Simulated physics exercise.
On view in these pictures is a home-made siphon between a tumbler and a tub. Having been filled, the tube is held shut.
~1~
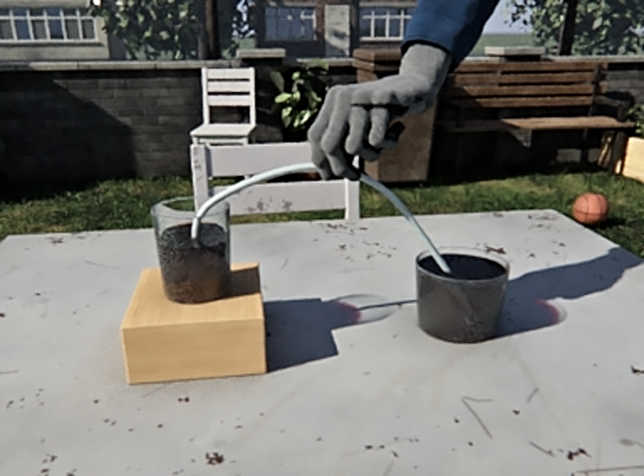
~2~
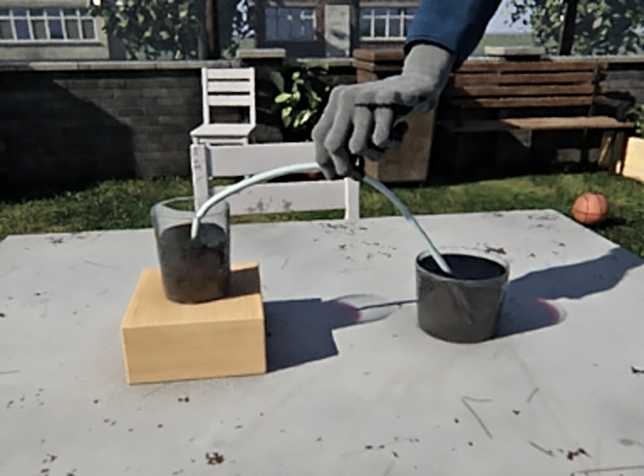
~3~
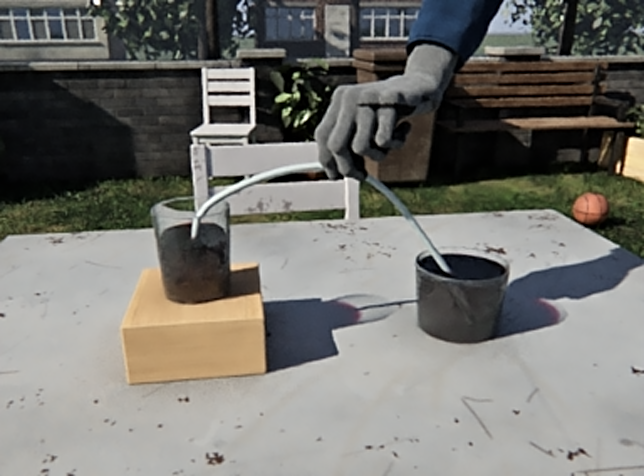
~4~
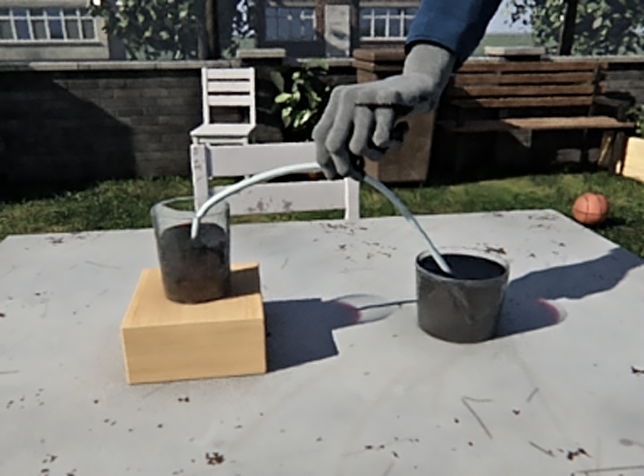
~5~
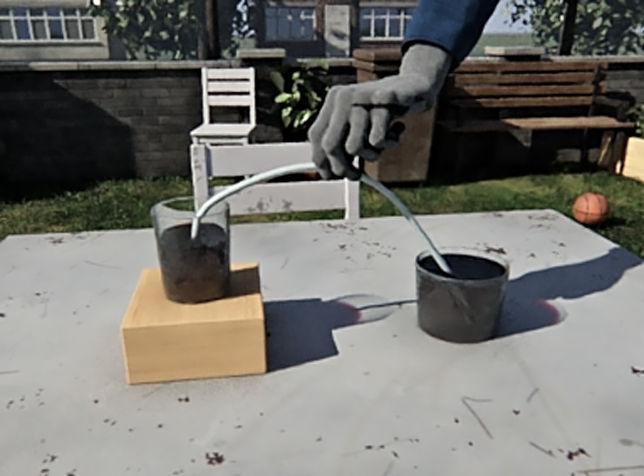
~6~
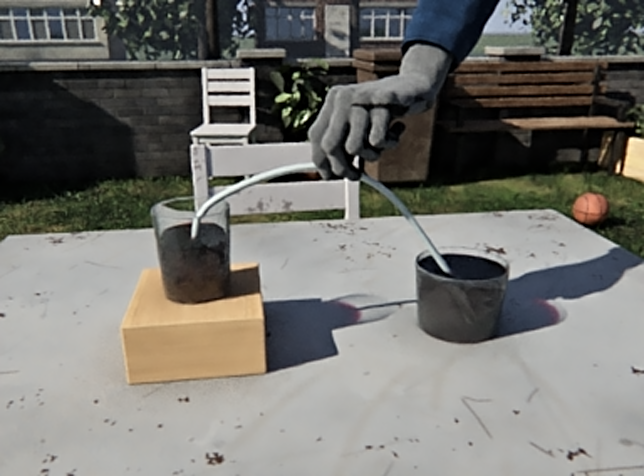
At the start, a gray-gloved hand pinches a pale, arched tube running from a glass of dark liquid on a wooden block at left to a nearly full tub on the tabletop at right. The fingers shift very slightly around the tube, while the containers and liquid levels show no visible change.
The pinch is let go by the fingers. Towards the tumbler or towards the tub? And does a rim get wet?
Well, the red wine drifts off to the right, and where it lands there is not enough space.
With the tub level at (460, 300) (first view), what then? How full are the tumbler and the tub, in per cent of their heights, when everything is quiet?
15 % and 65 %, in that order.
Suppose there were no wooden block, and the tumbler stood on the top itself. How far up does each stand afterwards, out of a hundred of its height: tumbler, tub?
Levels, in order: About 70 / 85 %.
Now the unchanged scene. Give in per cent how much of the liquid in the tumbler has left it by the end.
Worked out: 80 percent.
Soon after, the tumbler is about half full; the tub is full to the brim.
Later, the tumbler is about a quarter full; the tub is full to the brim; some has gone over the lower rim.
In the end, the tumbler is nearly empty; the tub is full to the brim; some has gone over the lower rim.
